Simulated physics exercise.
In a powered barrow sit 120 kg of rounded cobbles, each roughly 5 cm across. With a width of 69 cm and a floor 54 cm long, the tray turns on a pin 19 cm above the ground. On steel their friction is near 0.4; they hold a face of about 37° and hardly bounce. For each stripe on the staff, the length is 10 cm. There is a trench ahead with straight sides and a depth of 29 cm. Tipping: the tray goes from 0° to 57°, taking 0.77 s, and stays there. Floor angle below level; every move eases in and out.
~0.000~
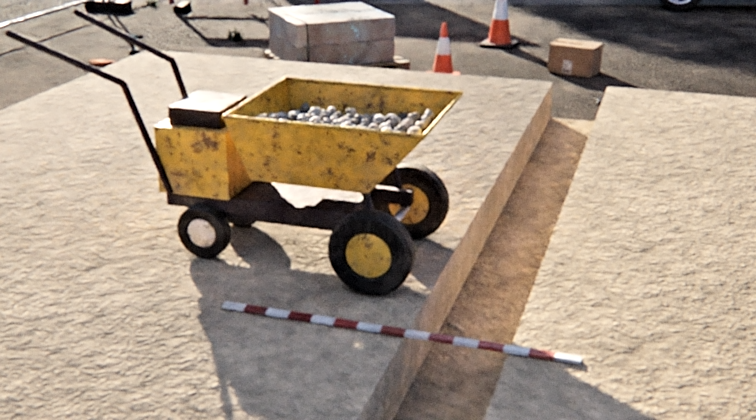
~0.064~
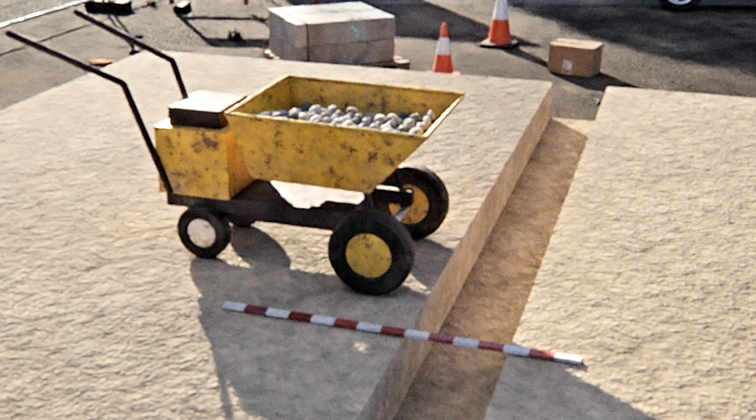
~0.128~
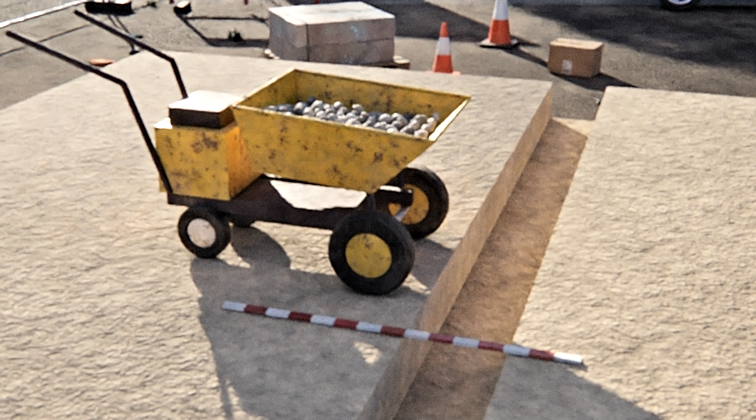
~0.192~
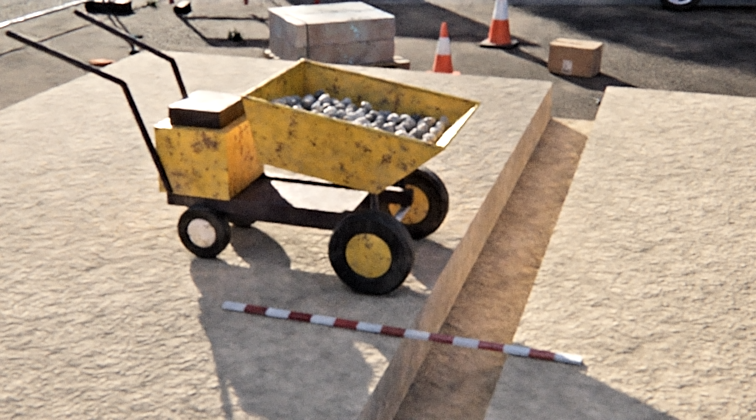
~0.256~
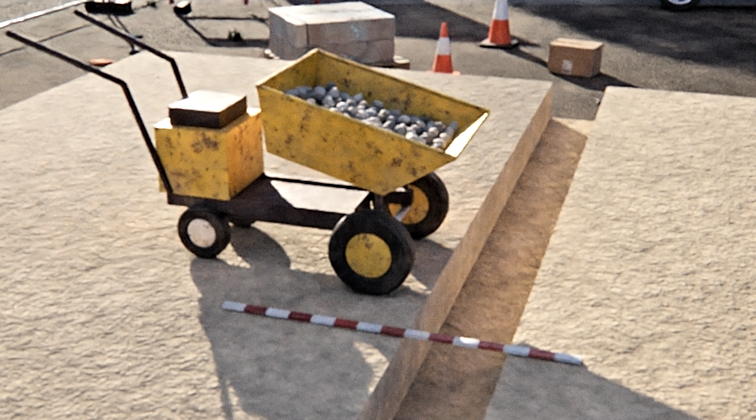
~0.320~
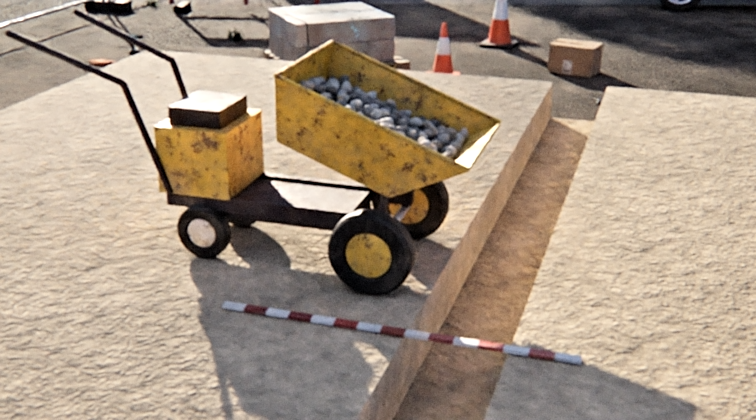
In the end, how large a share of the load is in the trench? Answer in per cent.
A share of roughly 23 %.
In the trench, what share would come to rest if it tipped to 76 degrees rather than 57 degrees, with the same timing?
Share in trench: Approx. 20%.
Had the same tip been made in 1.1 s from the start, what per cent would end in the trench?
Estimate: About 30 %.
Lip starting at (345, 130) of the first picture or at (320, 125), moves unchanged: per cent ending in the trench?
About 75 per cent from the first spot, about 70 from the second.
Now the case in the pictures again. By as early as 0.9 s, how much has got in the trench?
Approx. 0 % of the load.
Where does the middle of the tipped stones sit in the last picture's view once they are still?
I'd point somewhere around (565, 285).
After 0.6 s the floor is at 48°; 100 % in the tray; the foremost stones are at (486, 196).
After 0.9 s the floor is at 57°; 96 % in the tray, 1 % in the trench, 3 % past the trench; the foremost stones are at (548, 235).
After 1.2 s the floor is at 57°; 58 % in the tray, 2 % in the trench, 40 % past the trench; the foremost stones are at (654, 303).
After 3.2 s the floor is at 57°; 27 % in the tray, 23 % in the trench, 50 % past the trench; the foremost stones are past the picture's edge.
